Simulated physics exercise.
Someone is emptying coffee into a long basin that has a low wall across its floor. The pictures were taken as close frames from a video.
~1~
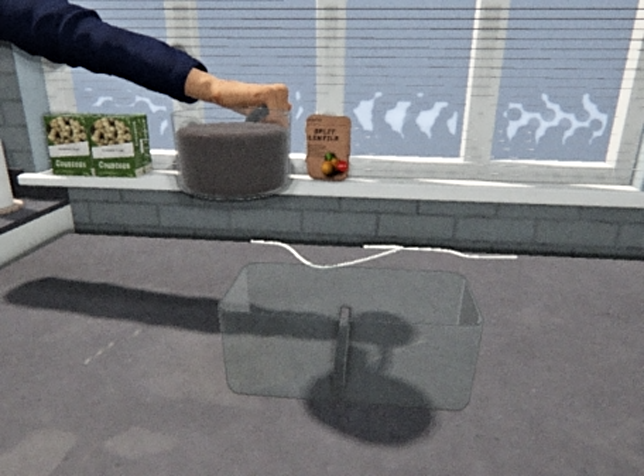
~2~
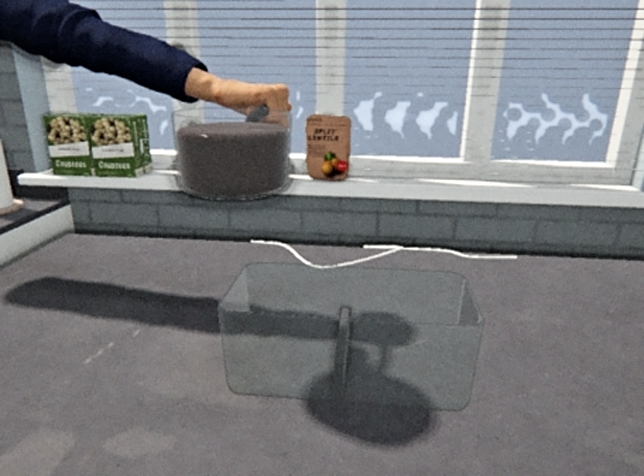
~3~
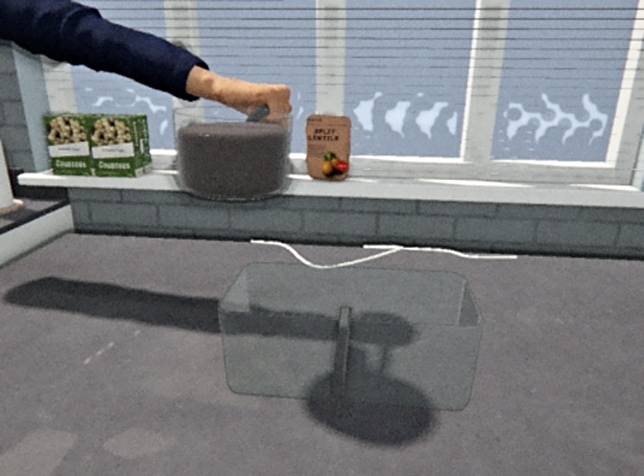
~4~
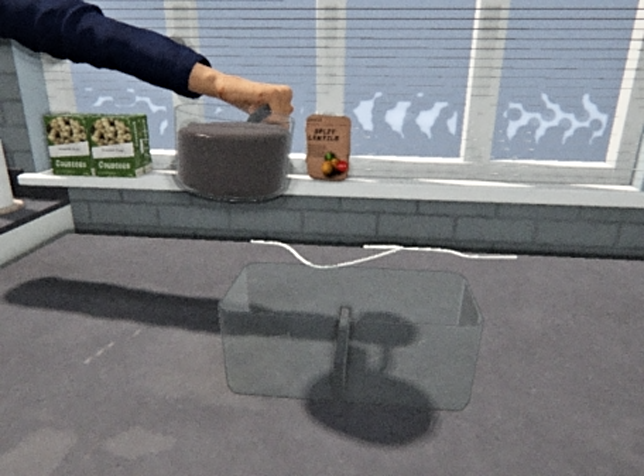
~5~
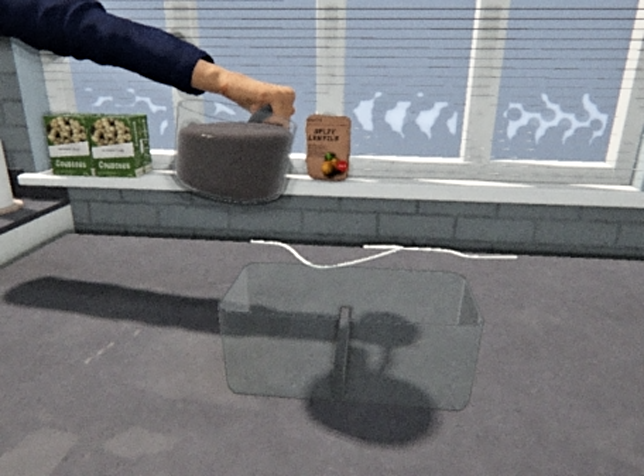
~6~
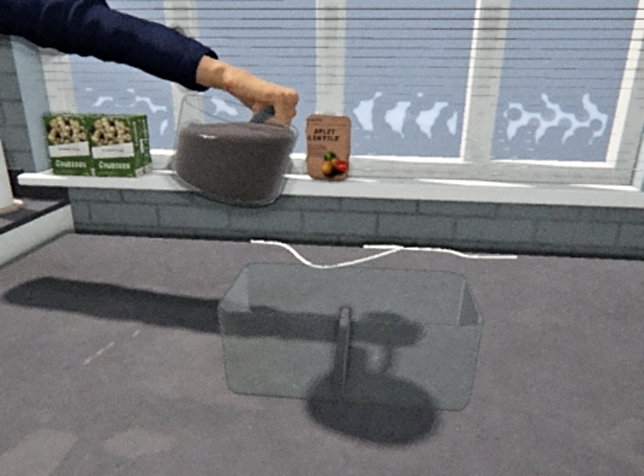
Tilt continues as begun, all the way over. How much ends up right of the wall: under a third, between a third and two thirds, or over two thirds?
Middle range.
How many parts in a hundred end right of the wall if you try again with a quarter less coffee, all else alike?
Roughly 35 percent.
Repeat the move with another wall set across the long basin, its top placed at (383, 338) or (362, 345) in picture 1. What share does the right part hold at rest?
First try: Roughly 5 per cent; second try: 30 per cent.
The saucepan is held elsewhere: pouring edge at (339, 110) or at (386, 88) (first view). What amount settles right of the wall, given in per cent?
First place gives some 90 %, second place some 75 %.
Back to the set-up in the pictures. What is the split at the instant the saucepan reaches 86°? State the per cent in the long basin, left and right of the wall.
About 0 % left and about 10 % right.
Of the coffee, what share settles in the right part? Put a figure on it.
Share approx. 55 %.
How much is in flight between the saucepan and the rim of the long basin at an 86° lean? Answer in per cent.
Estimate: Some 40 per cent.
A moment on, the saucepan is tipped on its side and 50 per cent is still to pour, 2 is left of the wall and 8 right of it.
Next, the saucepan is tipped right over and 5 per cent is still to pour, 31 is left of the wall and 54 right of it.
Then the saucepan is tipped right over and 0 per cent is still to pour, 44 is left of the wall and 54 right of it.
Later the saucepan is tipped right over and 0 per cent is still to pour, 44 is left of the wall and 54 right of it.
At rest 44 per cent lies left of the wall, 54 right of it and 2 outside.
